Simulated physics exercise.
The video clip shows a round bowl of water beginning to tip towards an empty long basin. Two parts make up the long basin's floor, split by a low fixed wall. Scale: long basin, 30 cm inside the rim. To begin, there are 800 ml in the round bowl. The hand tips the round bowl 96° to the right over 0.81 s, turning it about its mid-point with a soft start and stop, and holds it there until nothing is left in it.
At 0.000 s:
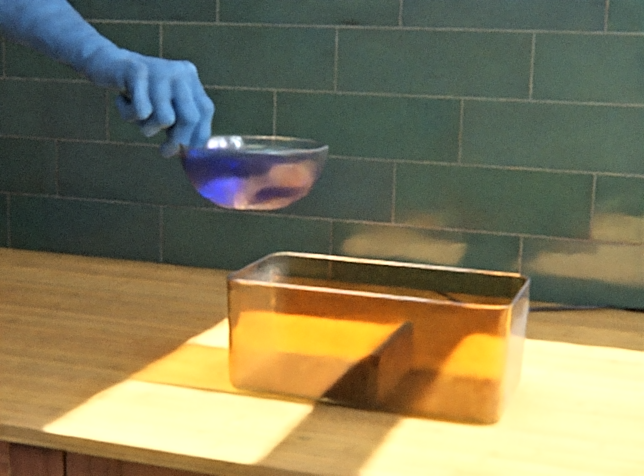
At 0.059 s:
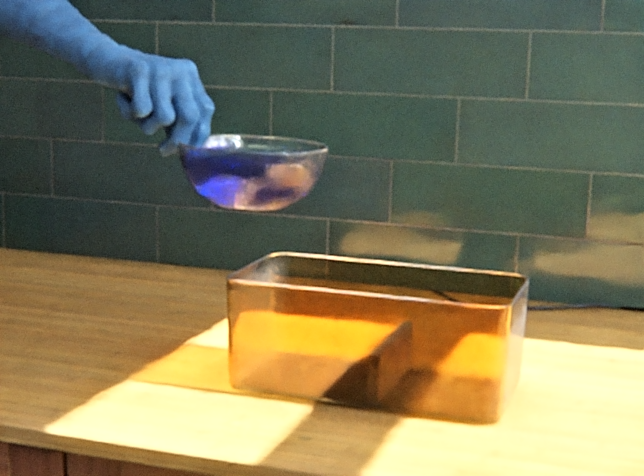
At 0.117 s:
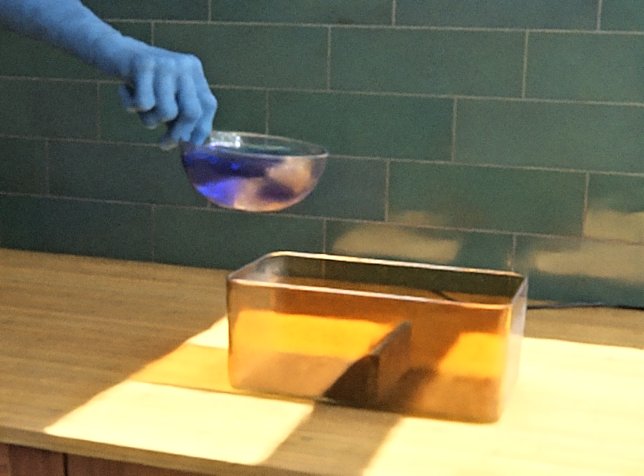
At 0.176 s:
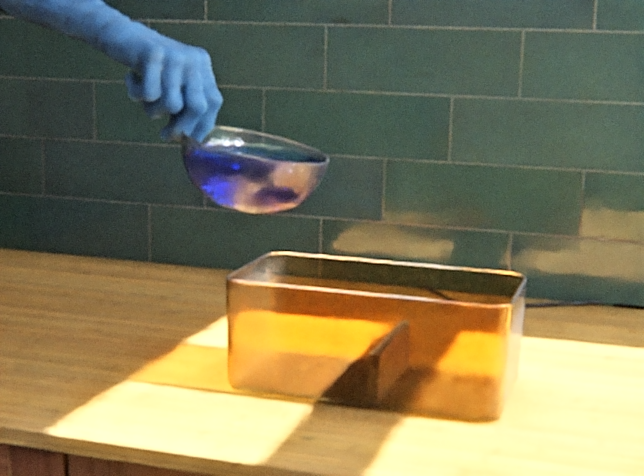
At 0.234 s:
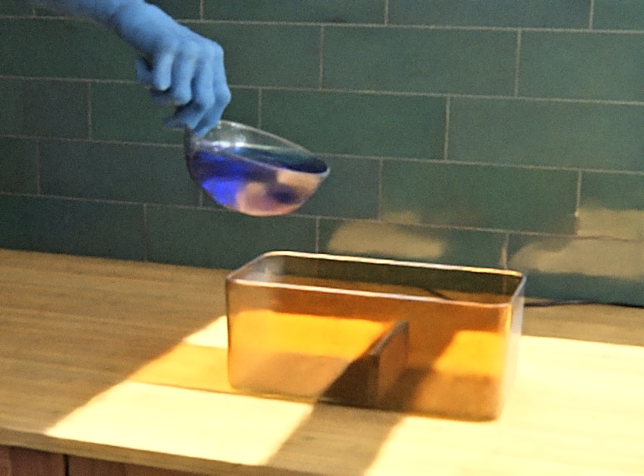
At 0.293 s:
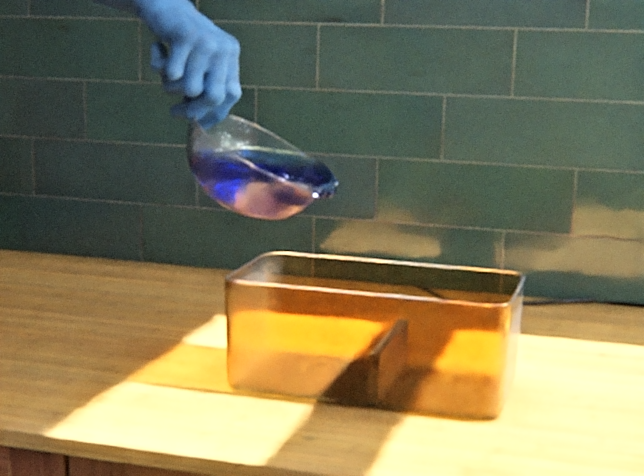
A blue hand tilts a round glass bowl of water rightward above a long basin.
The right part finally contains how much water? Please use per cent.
About 9 in every hundred parts.
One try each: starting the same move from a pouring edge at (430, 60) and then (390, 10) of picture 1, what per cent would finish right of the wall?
Near 75 in a hundred on the first go and near 85 in a hundred on the second.
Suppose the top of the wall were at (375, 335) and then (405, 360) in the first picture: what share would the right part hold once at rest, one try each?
I'd put it at about 30 per cent for the first and about 15 per cent for the second.
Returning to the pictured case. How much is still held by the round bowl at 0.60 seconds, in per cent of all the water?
Around 18 in a hundred.
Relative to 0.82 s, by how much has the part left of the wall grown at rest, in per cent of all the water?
Roughly 1 in a hundred.
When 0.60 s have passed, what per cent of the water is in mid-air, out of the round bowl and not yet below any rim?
About 26 per cent.
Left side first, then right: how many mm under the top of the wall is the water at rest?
Near 24 mm for the left and near 52 mm for the right.
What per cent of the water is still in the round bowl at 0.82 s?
Near 1 percent, more or less.
After 0.60 s the tilt is 81° and 17 per cent is still to pour, 51 is left of the wall and 6 right of it.
After 0.82 s the tilt is 96° and 1 per cent is still to pour, 88 is left of the wall and 7 right of it.
After 1.06 s the tilt is 96° and 0 per cent is still to pour, 90 is left of the wall and 9 right of it.
After 1.31 s the tilt is 96° and 0 per cent is still to pour, 89 is left of the wall and 9 right of it.
In the end 89 per cent lies left of the wall, 9 right of it and 2 outside.
